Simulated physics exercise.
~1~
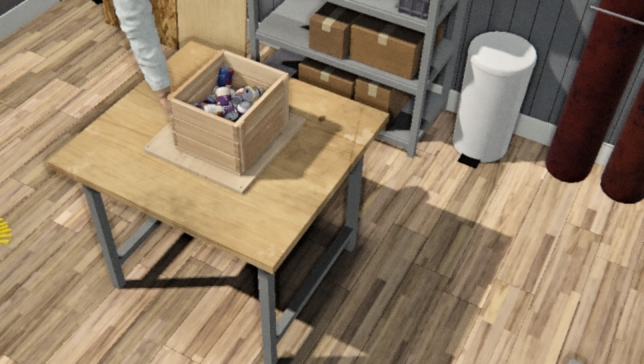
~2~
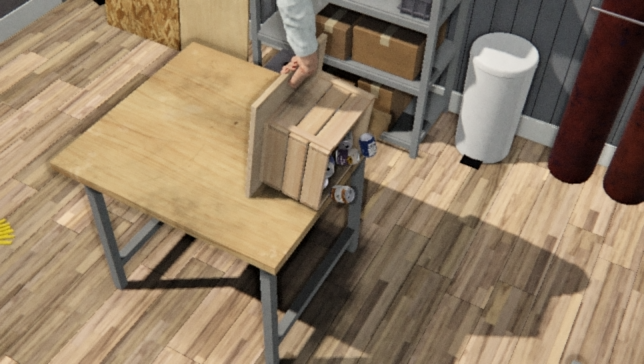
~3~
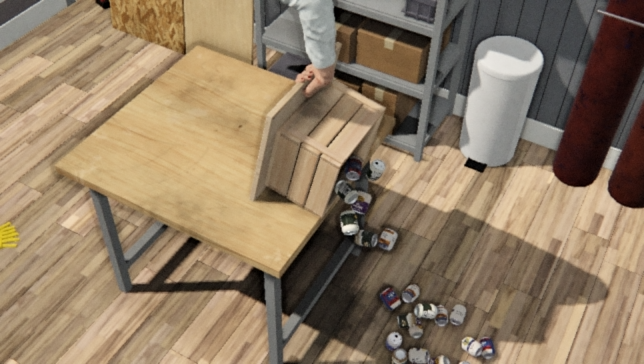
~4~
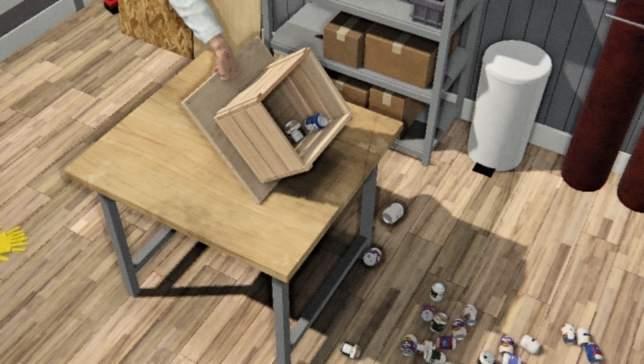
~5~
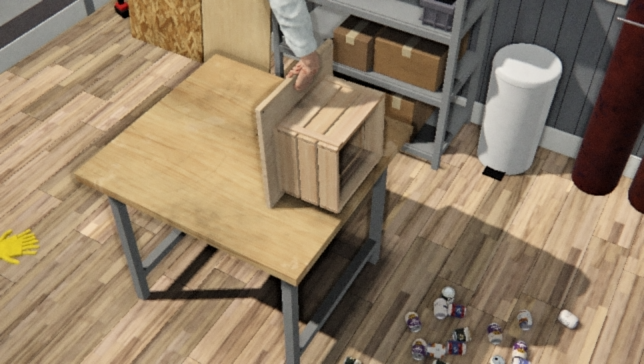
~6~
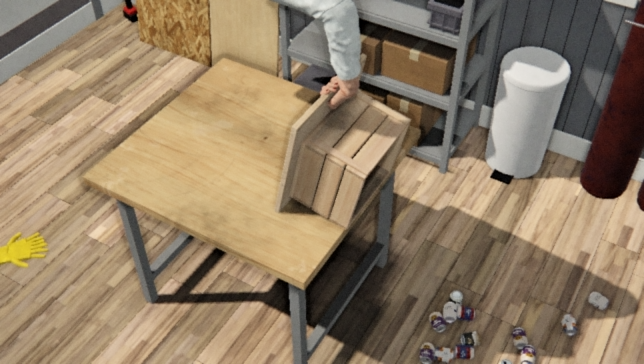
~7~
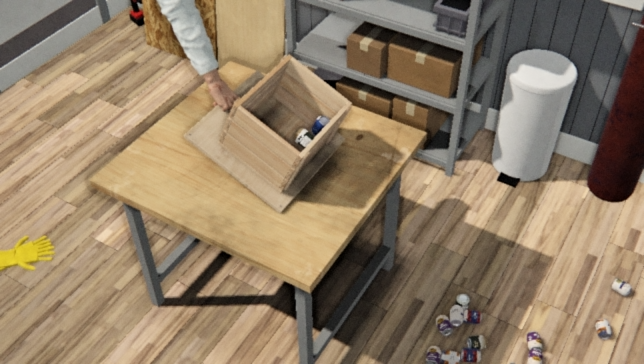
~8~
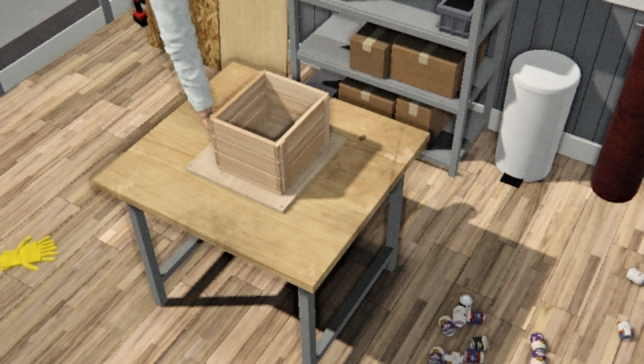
A hand in a pale sleeve grips a plywood board carrying an open wooden box of small cans, on a wooden table with grey legs, seen from above. Behind stand grey shelves with brown cartons, a white bin and dark red cylinders, while a yellow glove lies on the floor at left. The hand lifts the board's left end until the box lies on its side, and cans tumble over the table's right edge. It lowers the board partway, tips it steeply again, then sets it flat. Most of the cans end up scattered across the floor.
